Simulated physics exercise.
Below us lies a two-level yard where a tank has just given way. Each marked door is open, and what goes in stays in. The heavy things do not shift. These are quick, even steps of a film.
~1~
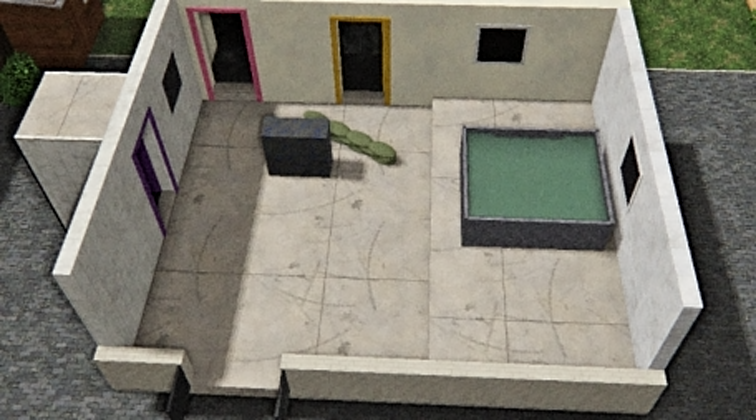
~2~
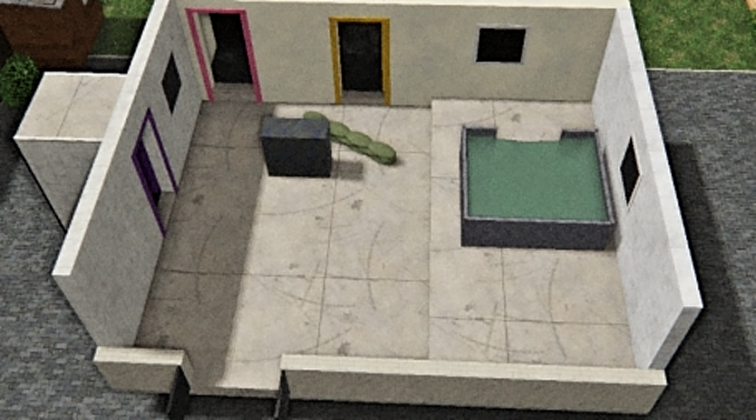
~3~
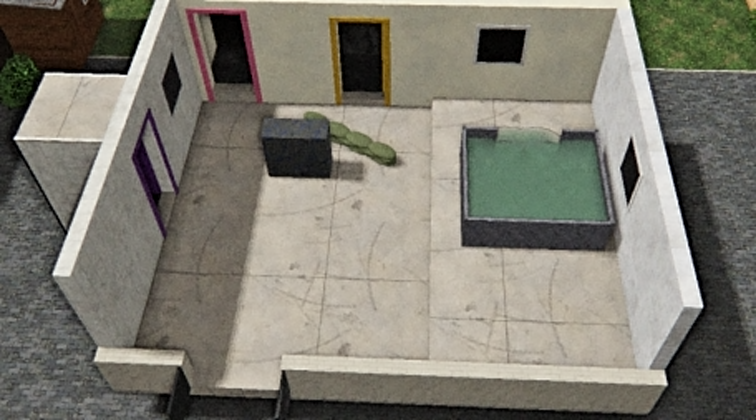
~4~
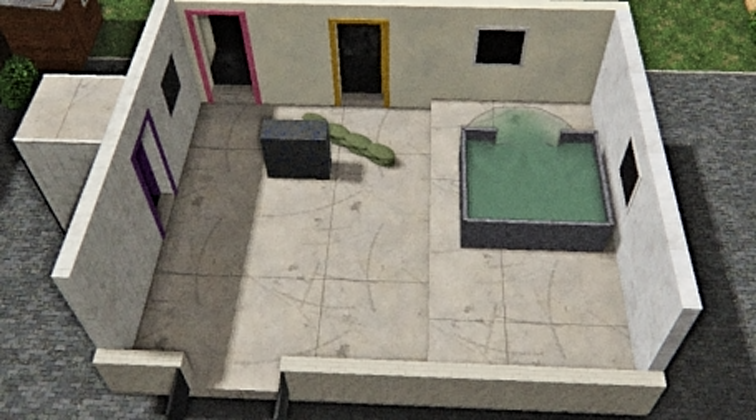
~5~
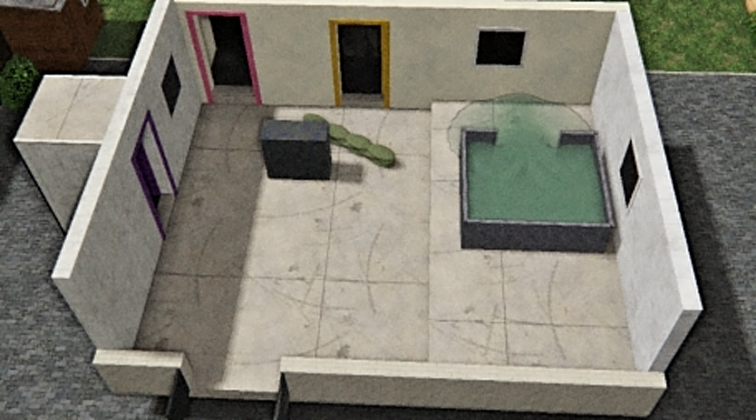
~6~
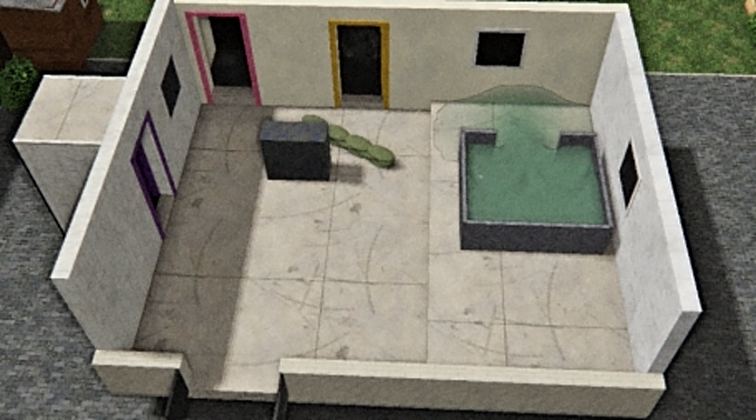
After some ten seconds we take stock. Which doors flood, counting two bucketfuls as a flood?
The yellow door lets in a lot; the purple door admits no more than that; the pink door admits no more than that.
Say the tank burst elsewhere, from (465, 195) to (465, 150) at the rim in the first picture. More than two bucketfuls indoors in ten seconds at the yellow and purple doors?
Yellow door holds, purple door floods.
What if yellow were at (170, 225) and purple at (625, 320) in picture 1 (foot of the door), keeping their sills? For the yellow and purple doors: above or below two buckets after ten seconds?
Yellow holds; purple is under.
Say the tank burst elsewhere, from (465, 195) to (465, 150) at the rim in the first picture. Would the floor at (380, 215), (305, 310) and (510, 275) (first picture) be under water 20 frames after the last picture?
In that order: Covered, wet, dry.
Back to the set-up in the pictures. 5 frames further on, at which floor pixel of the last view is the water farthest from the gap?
Close to (372, 110).
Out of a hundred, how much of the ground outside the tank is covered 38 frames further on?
Close to 60 %.
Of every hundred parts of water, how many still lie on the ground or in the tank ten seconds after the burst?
Near 92 in a hundred.
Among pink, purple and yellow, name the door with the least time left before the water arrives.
That is the one in yellow.
A moment on, water covers 10 % of the floor; the yellow door not reached, the purple door not reached, the pink door not reached.
Next, water covers 20 % of the floor; the yellow door wet at the sill, nothing in, the purple door not reached, the pink door not reached.
Then, water covers 30 % of the floor; the yellow door wet at the sill, nothing in, the purple door not reached, the pink door wet at the sill, nothing in.
Later, water covers 60 % of the floor; the yellow door over two buckets in, the purple door wet at the sill, nothing in, the pink door wet at the sill, nothing in.
In the end, water covers 85 % of the floor; the yellow door far over two buckets in, the purple door wet at the sill, nothing in, the pink door wet at the sill, nothing in.
